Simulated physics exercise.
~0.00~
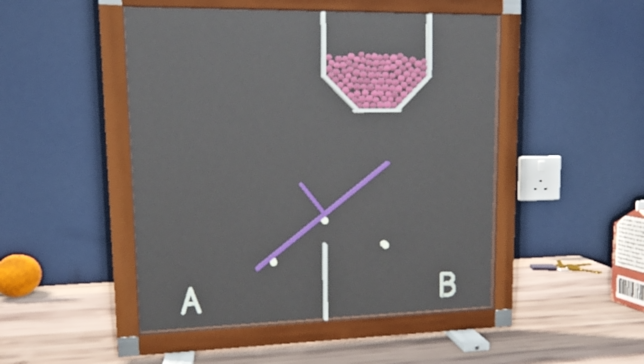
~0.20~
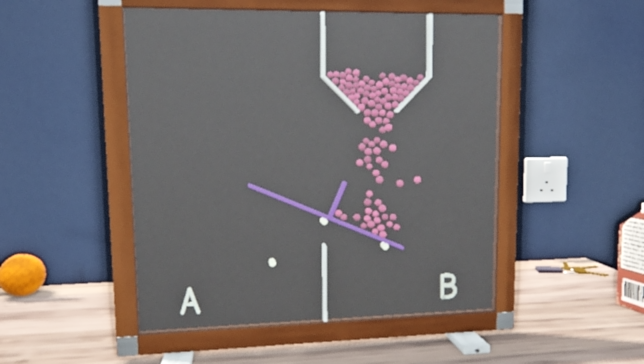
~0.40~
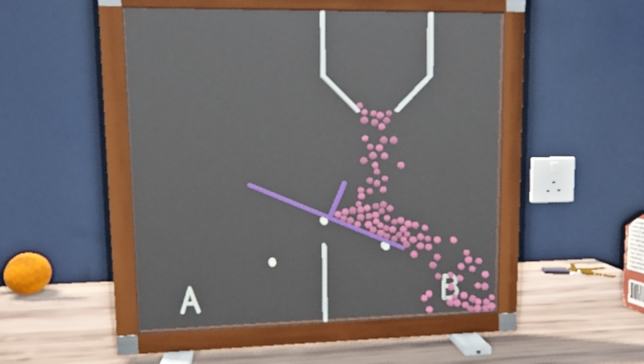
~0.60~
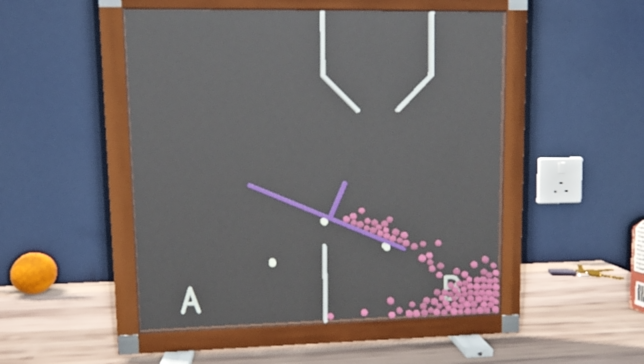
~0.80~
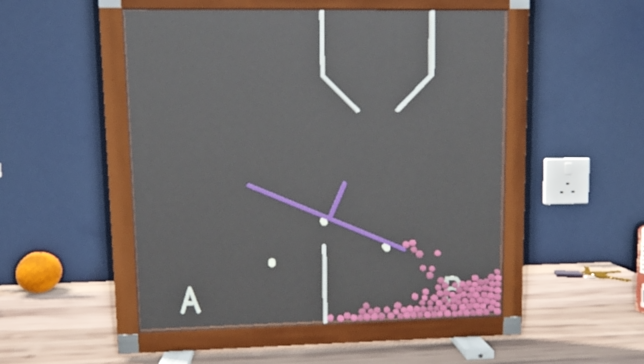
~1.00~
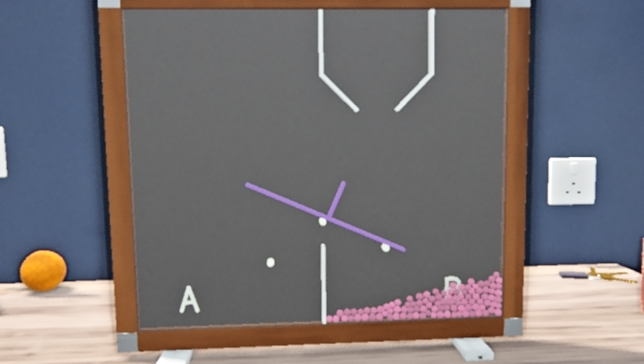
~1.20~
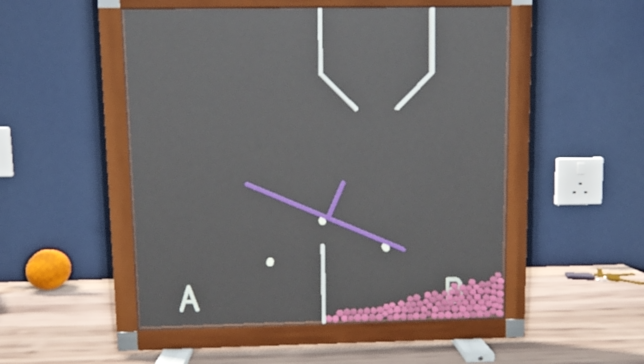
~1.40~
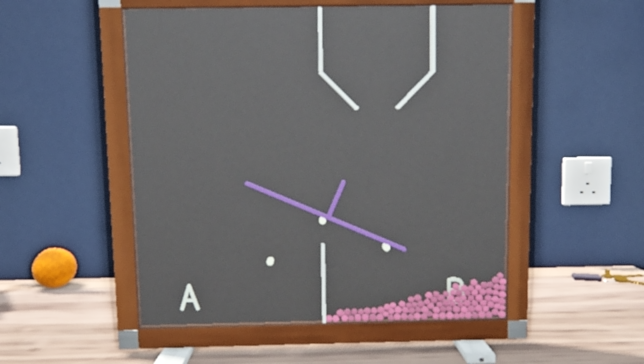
Pink beads poured from a hopper onto a purple seesaw tray in a wood-framed case, tipping its right end down, then rolled off to the right until they all lay heaped in bin B, leaving the tray and bin A empty.
